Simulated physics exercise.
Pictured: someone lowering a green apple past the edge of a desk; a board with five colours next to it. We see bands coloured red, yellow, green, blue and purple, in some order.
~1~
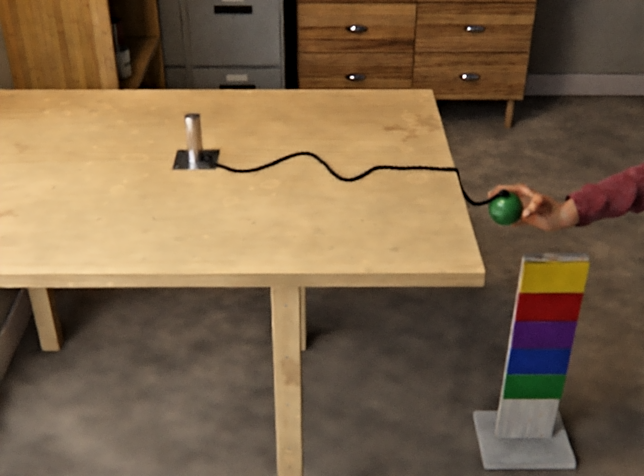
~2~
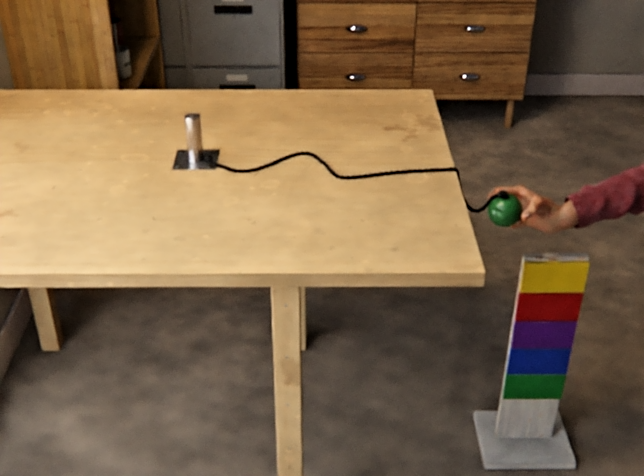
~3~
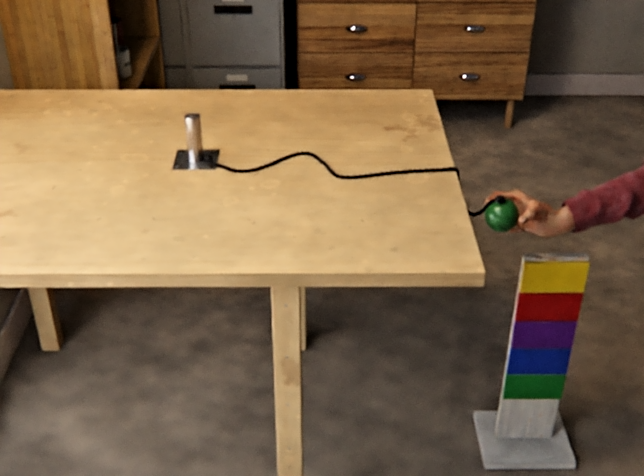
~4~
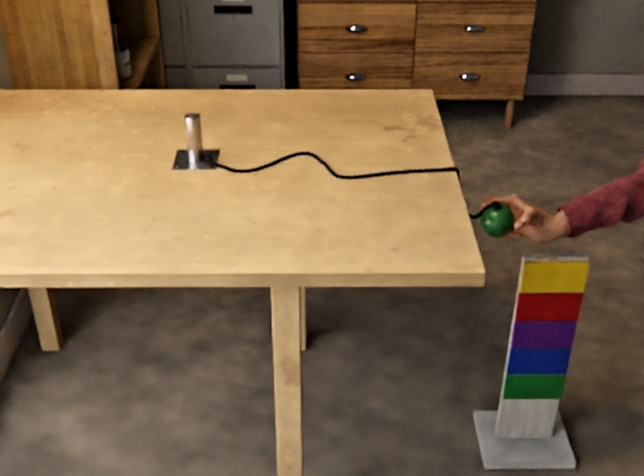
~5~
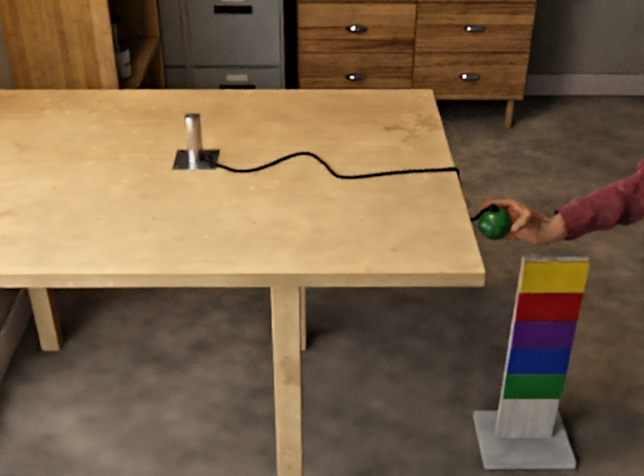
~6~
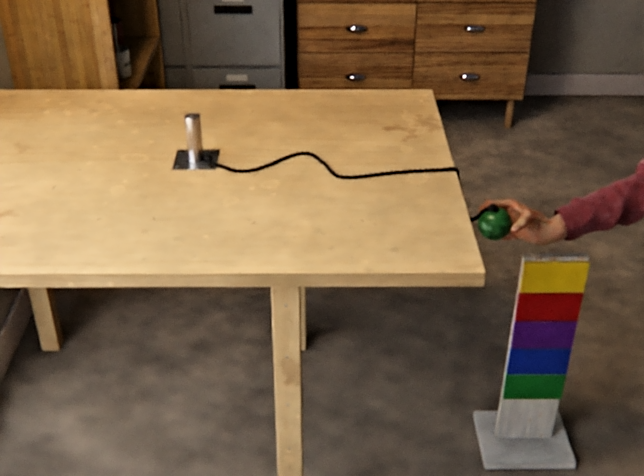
A hand holding a green ball on a black cord moves it slightly down and to the left beside a wooden table's edge, then keeps it there. The cord's slack shifts a little early on, its other end staying at a metal post, while the upright strip of coloured bands below remains still.
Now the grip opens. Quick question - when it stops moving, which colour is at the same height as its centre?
I would say red.
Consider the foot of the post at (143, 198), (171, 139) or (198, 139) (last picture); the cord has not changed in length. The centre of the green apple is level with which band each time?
For the first it is yellow, for the second yellow, for the third red.
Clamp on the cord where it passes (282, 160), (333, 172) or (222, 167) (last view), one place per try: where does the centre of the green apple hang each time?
In order of the tries: About (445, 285), then (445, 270), then (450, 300).
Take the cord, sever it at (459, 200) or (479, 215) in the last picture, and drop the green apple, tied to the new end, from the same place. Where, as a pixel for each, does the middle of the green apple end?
Try 1: (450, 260); try 2: (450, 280).
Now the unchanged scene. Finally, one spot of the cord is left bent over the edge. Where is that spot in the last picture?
The point at (405, 172).
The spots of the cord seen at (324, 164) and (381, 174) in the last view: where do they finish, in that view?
Around (357, 166); the other one around (432, 170).
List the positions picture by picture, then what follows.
In the first frame, green apple (506, 209); yellow (555, 279); red (549, 308); purple (544, 336); blue (539, 362); green (535, 388).
In the second frame, green apple (505, 210); cord through (231, 170) (289, 157) (334, 174) (398, 173) (459, 186).
In the third frame, green apple (502, 215).
In the fourth frame, green apple (498, 221); cord through (231, 170) (289, 157) (334, 174) (399, 173) (458, 187).
In the fifth frame, green apple (495, 223).
In the sixth frame, green apple (495, 223); cord through (231, 170) (289, 157) (334, 174) (399, 173) (457, 187).
A little later, apple near (445, 283); level with yellow.
Next, apple near (444, 301); level with red.
When it is over, apple near (449, 304); level with red. Its middle rests at the red band.
